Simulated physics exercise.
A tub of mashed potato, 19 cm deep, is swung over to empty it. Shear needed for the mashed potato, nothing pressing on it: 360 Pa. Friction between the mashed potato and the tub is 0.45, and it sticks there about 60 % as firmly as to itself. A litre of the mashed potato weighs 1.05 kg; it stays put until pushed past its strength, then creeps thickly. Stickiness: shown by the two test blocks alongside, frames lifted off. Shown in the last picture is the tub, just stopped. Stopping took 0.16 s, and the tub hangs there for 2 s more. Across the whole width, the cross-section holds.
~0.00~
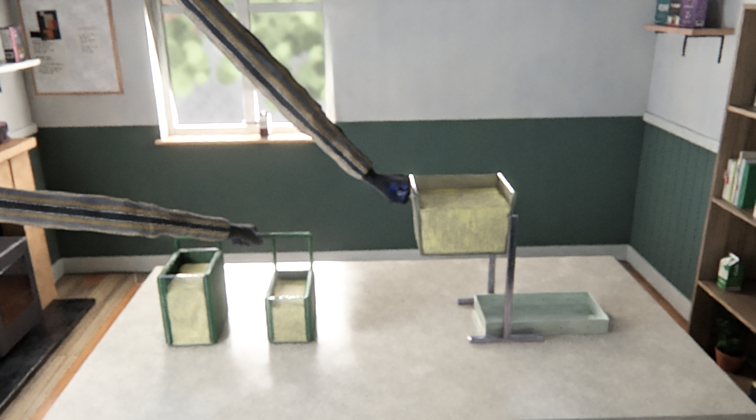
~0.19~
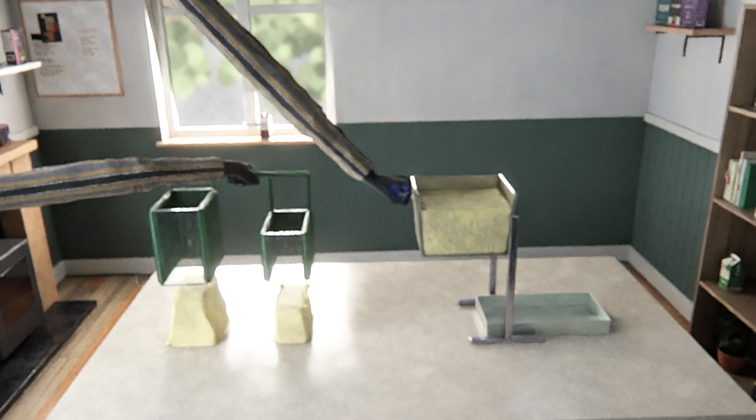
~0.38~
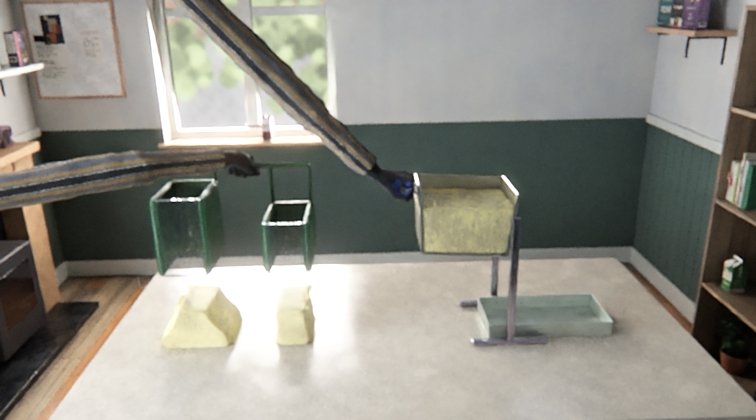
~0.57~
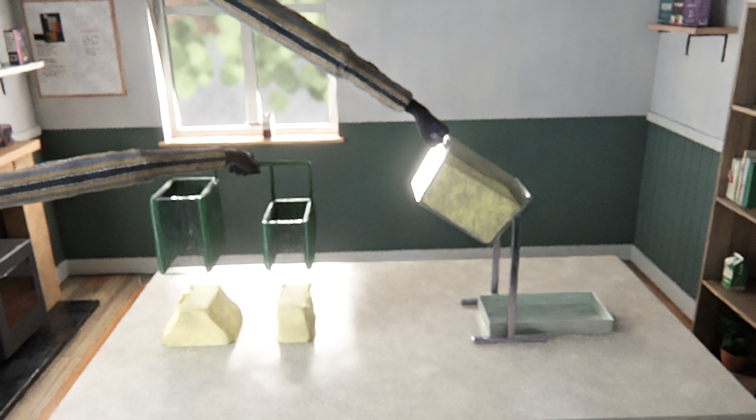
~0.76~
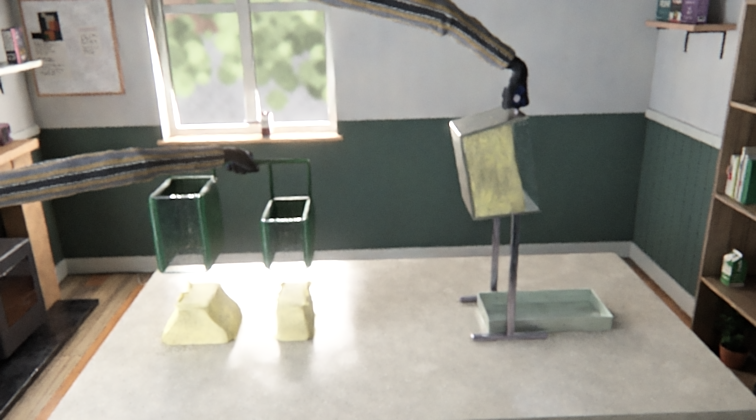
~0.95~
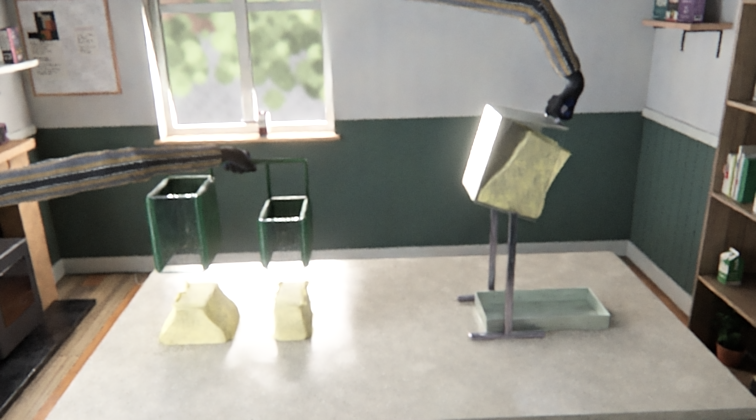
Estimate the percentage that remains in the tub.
Something like 0 % remains.
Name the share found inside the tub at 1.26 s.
Roughly 4 per cent.
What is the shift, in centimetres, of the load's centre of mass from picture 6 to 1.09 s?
Looks like around 15 cm to me.
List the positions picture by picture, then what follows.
Handle-side rim at (419, 195), tilt 0 degrees; highest point of the mashed potato at (504, 207); test blocks 20 cm, 13 cm high (left to right), in the first picture.
Handle-side rim at (420, 196), tilt 0 degrees; highest point of the mashed potato at (505, 208); test blocks 18 cm, 13 cm high (left to right), in the second picture.
Handle-side rim at (423, 193), tilt 3 degrees; highest point of the mashed potato at (430, 208); test blocks 14 cm, 13 cm high (left to right), in the third picture.
Handle-side rim at (454, 147), tilt 34 degrees; highest point of the mashed potato at (449, 164); test blocks 14 cm, 13 cm high (left to right), in the fourth picture.
Handle-side rim at (527, 119), tilt 80 degrees; highest point of the mashed potato at (506, 127); test blocks 14 cm, 13 cm high (left to right), in the fifth picture.
Handle-side rim at (567, 131), tilt 106 degrees; highest point of the mashed potato at (534, 135); test blocks 14 cm, 13 cm high (left to right), in the sixth picture.
By 1.09 s, the tub is at 106 degrees and holds 31 %.
By 1.26 s, the tub is at 106 degrees and holds 4 %.
By 1.43 s, the tub is at 106 degrees and holds 0 %.
By 1.60 s, the tub is at 106 degrees and holds 0 %.
By 2.95 s, at the end, the tub is at 106 degrees and holds 0 %.
